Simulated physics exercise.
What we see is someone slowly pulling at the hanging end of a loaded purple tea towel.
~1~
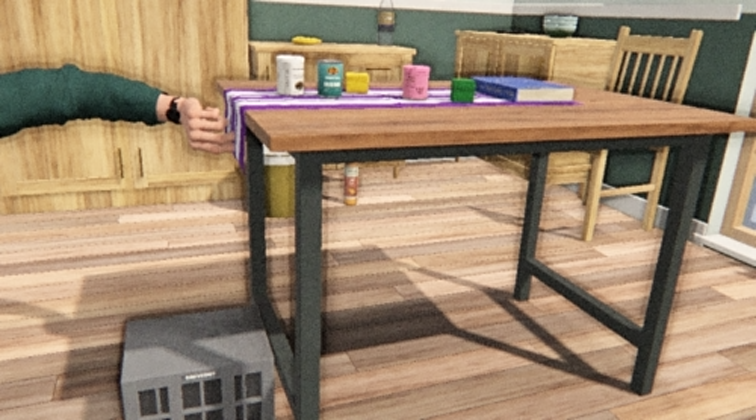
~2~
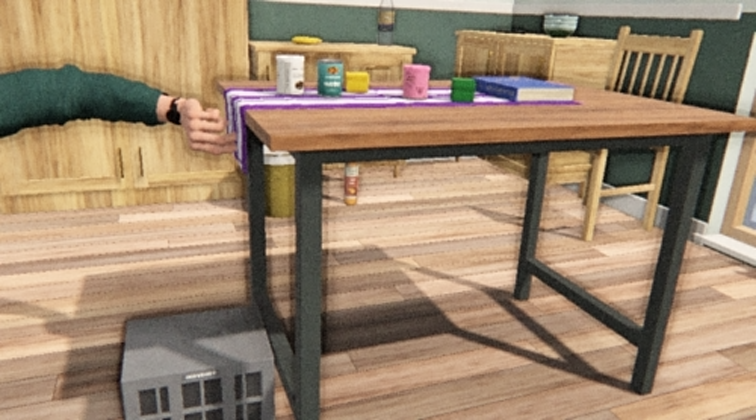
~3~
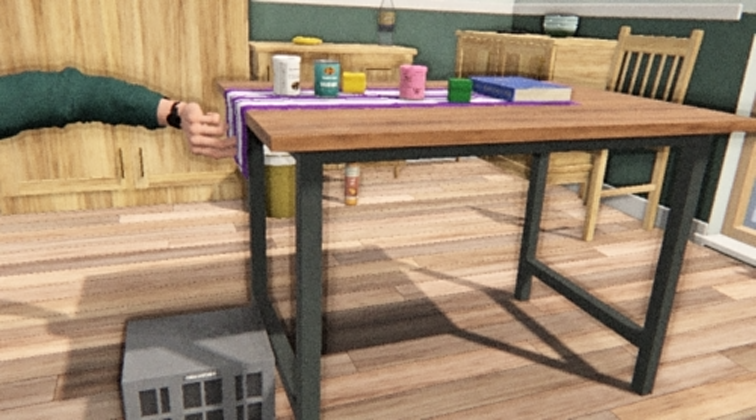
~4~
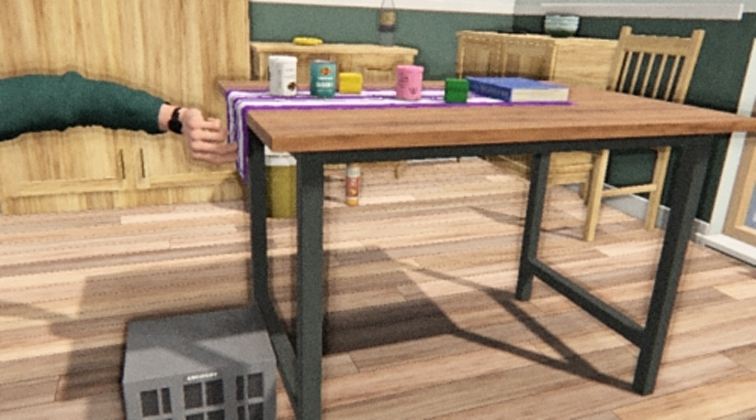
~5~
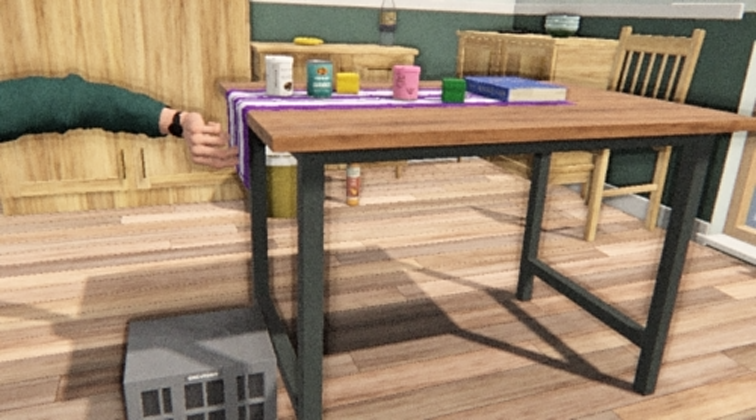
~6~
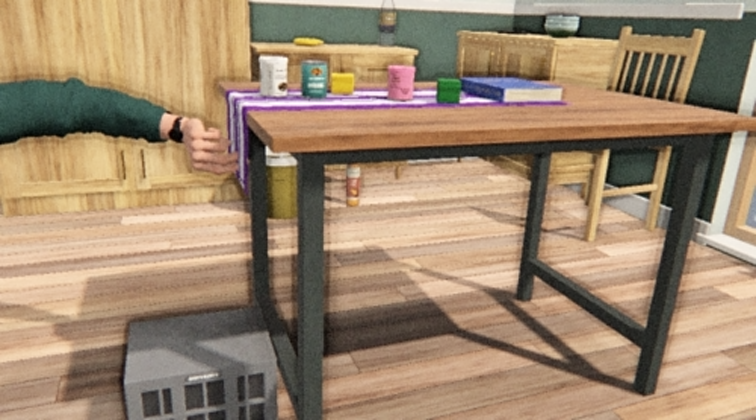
A person's green-sleeved arm reaches in from the left beside a wooden table with dark legs, seen from slightly above in a room with wooden cabinets. On a purple-and-white tea towel sit a white can, turquoise can, yellow cube, pink can, green cube and blue book, with a grey crate below. The hand slowly pulls the hanging end downward, and the towel and its load slide slightly left.
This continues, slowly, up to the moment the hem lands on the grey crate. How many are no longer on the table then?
The table loses four.
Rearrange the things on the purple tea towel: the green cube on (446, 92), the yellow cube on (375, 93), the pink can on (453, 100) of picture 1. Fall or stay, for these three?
The green cube survives, the yellow cube tumbles off, the pink can remains up.
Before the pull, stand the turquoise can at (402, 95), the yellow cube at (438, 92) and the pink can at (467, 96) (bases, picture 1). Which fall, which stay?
The turquoise can goes over; the yellow cube survives; the pink can remains up.
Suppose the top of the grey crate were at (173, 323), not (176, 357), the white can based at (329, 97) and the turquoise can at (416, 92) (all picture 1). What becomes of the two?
The white can falls, the turquoise can remains up.
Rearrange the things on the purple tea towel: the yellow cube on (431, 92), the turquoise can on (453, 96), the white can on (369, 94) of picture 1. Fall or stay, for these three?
The yellow cube keeps its place on top, the turquoise can stays on, the white can tumbles off.
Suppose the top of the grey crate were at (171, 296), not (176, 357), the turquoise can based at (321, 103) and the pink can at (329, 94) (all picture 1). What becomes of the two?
The turquoise can drops off, the pink can falls.
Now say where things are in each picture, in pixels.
In the first frame, hem (246, 175); white can (290, 57); turquoise can (330, 61); yellow cube (357, 74); pink can (416, 67); green cube (463, 80); top of the crate (176, 357).
In the second frame, hem (247, 175); white can (290, 57).
In the third frame, hem (248, 180); turquoise can (327, 61).
In the fourth frame, hem (246, 186); yellow cube (351, 74); top of the crate (178, 358).
In the fifth frame, hem (249, 190); pink can (407, 67).
In the sixth frame, hem (248, 196); white can (273, 58); turquoise can (314, 62); yellow cube (342, 75); pink can (401, 67); green cube (449, 80).
Soon after, hem near (238, 269); white can and turquoise can gone.
After that, hem on the crate; white can, turquoise can, yellow cube and pink can gone.
In the end, hem on the crate; white can, turquoise can, yellow cube and pink can gone. The count of fallen things is four.
